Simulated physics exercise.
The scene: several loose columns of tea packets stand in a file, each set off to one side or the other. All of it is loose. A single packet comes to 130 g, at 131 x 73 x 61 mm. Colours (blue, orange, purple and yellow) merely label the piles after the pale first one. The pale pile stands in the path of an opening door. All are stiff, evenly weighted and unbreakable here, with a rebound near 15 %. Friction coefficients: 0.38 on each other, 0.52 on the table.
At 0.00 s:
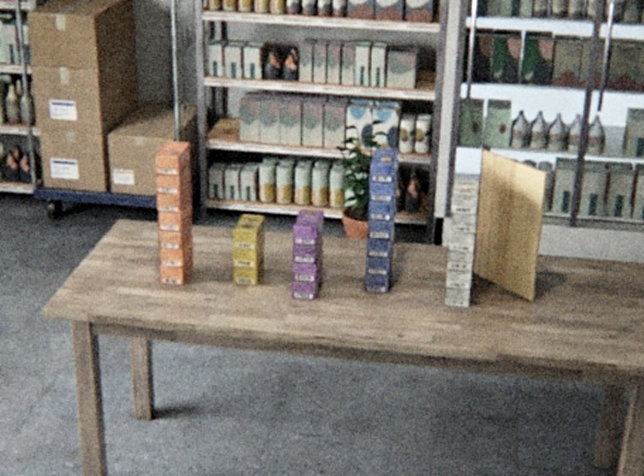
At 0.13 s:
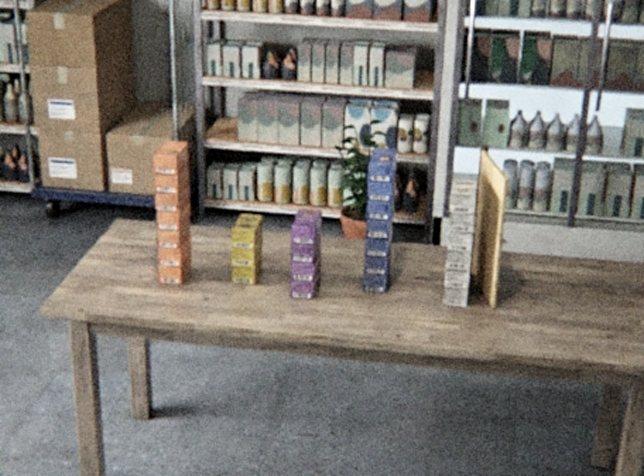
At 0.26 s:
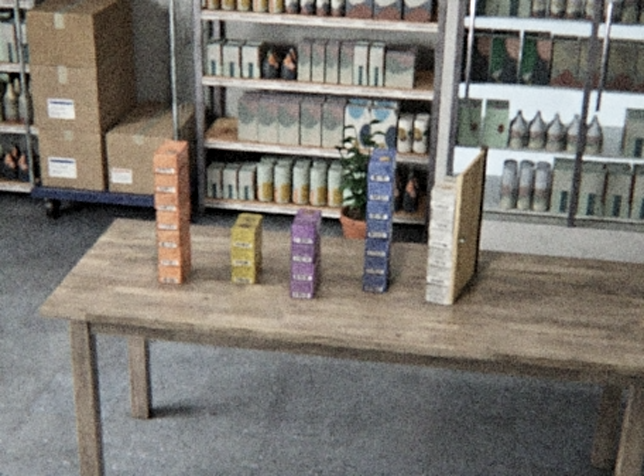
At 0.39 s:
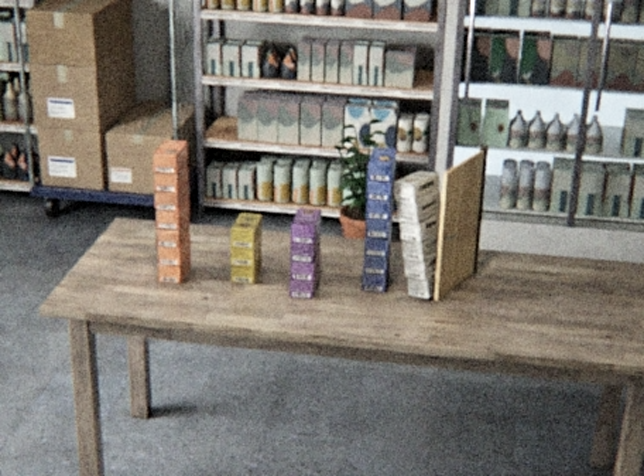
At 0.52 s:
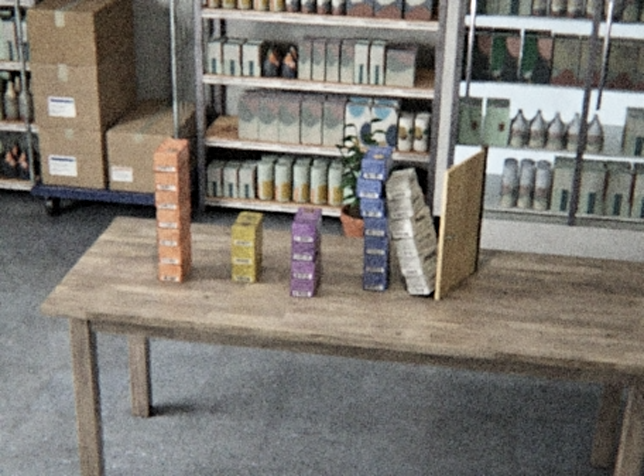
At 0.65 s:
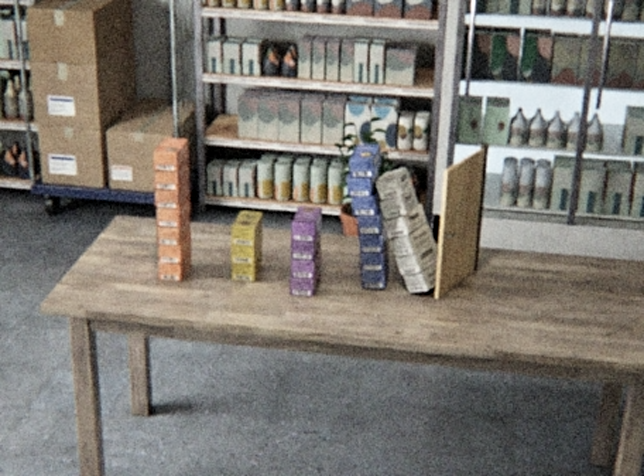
A wooden door swung round to the left and pushed into the pale pile of packets on the table, which leaned over against the blue pile and made its upper part tilt left.
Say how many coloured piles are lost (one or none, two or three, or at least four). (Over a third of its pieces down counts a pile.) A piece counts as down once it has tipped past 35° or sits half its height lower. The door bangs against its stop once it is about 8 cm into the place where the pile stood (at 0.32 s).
It takes from two to three of them.
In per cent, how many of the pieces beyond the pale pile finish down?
About 50 per cent.
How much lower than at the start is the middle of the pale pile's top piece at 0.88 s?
Some 6 cm lower.
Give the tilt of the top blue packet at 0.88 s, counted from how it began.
Roughly 25°.
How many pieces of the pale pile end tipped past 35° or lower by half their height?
The count is 6.
By 0.88 s, 6 of the pale pile down; none of the 21 other packets down, 7 disturbed; top blue packet tilted 24°, 21 mm lower.
By 1.10 s, 6 of the pale pile down; 7 of the 21 other packets down; top blue packet tilted 66°, 16 cm lower; top purple packet tilted 3°.
By 1.54 s, 6 of the pale pile down; 10 of the 21 other packets down; top blue packet on its side; top purple packet tilted 65°, 8 cm lower.
When it is over (2.8 s), 6 of the pale pile down; 11 of the 21 other packets down; top blue packet on its side; top purple packet on its side. Wrecked, blue and purple. In pixels of the last frame, middles, top blue packet near (209, 252), top purple packet near (195, 292).
